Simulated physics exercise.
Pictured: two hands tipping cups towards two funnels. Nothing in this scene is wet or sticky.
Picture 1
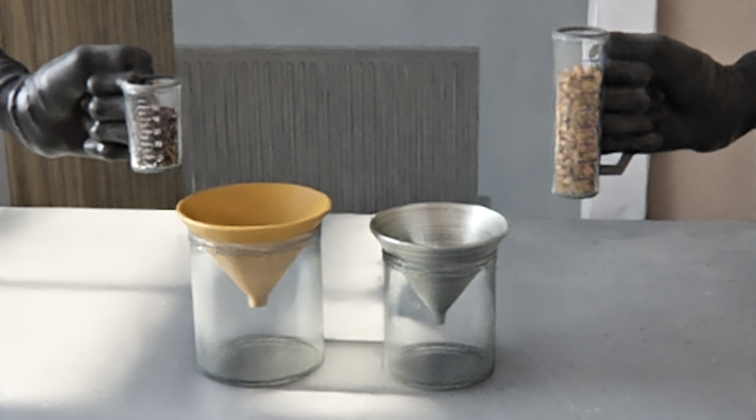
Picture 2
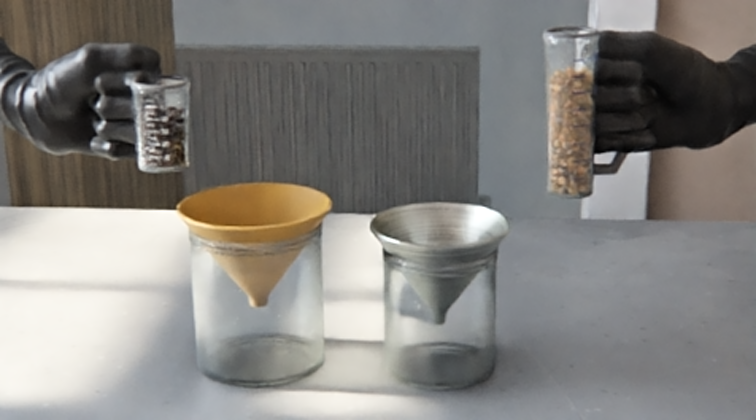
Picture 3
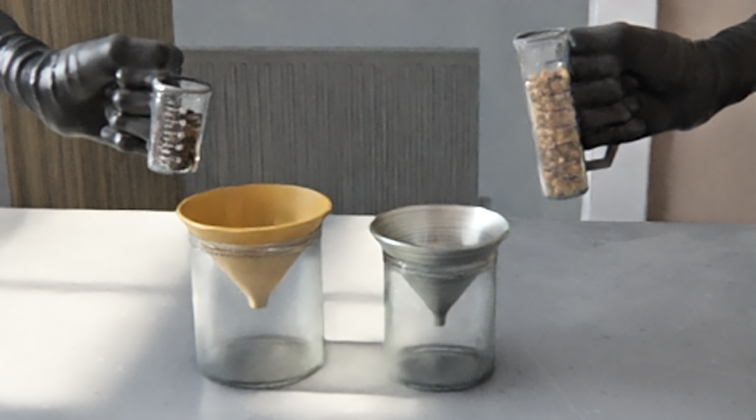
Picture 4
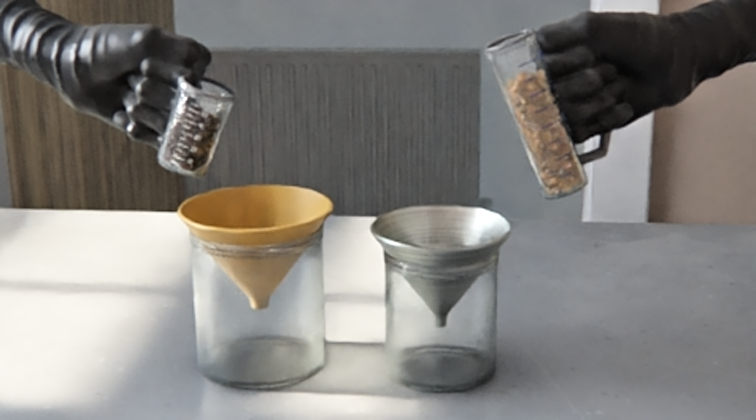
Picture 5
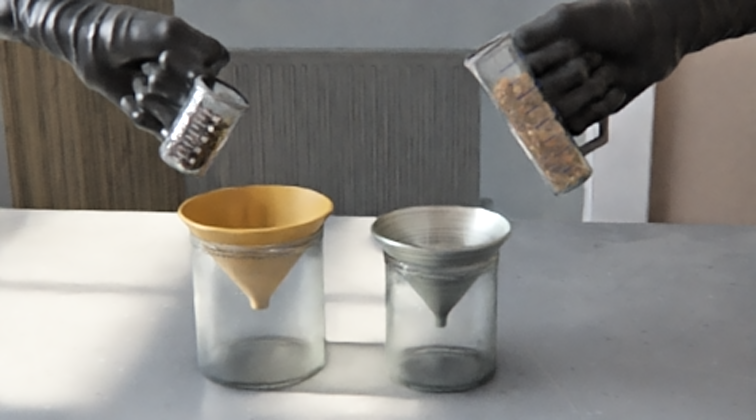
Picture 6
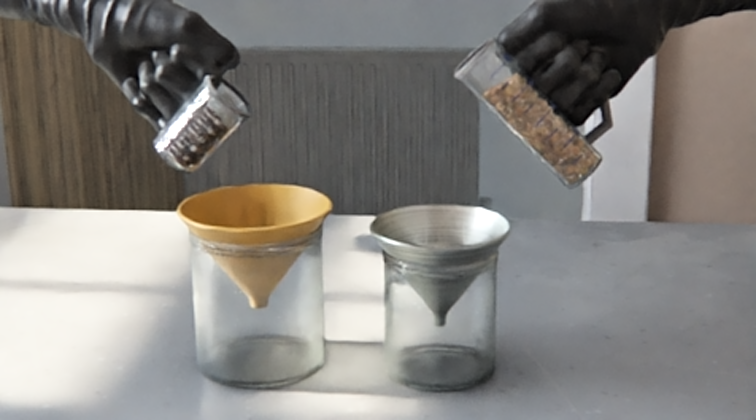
At first, two black-gloved hands hold clear cups of small brown pieces nearly upright above two glass jars, one topped with a yellow funnel and the other with a silver one. Then the hands move inward and steadily tilt both cups toward each other, the pieces still inside them.
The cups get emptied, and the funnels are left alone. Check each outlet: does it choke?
One by one: Left: Plugs up; right: Plugs up.
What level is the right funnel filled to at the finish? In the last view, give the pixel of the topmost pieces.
My guess is somewhere close to (437, 257).
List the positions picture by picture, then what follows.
In the first picture, left funnel near (255, 216), outlet at (259, 302), about one piece wide; left cup near (155, 124), holding flat chocolate drops; right funnel near (439, 235), outlet at (439, 321), narrower than one piece; right cup near (578, 114), holding round wooden beads.
In the second picture, left cup near (162, 124), upright; right cup near (571, 114), upright.
In the third picture, left cup near (178, 126), tipped 10°; right cup near (554, 115), tipped 10°.
In the fourth picture, left cup near (195, 127), tipped 22°; right cup near (538, 116), tipped 22°.
In the fifth picture, left cup near (203, 127), tipped 33°; right cup near (531, 116), tipped 33°.
In the sixth picture, left funnel near (256, 217), outlet at (259, 304); left cup near (202, 126), tipped 44°; right funnel near (440, 237), outlet at (440, 323); right cup near (530, 115), tipped 44°.
Then, 0.51 s on from there, left, the whole lot still in the cup; right, the whole lot still in the cup.
Then, 0.95 s on from there, left, all but a few still in the cup, a little in or over the funnel; right, the bulk still in the cup, a little in or over the funnel.
Then, 1.33 s on from there, left, all but a few in or over the funnel, only a few down in the jar; right, only a few still in the cup, all but a few in or over the funnel.
In the end, left, all but a few stuck in the funnel, only a few down in the jar; right, the whole lot stuck in the funnel, none at all down in the jar.
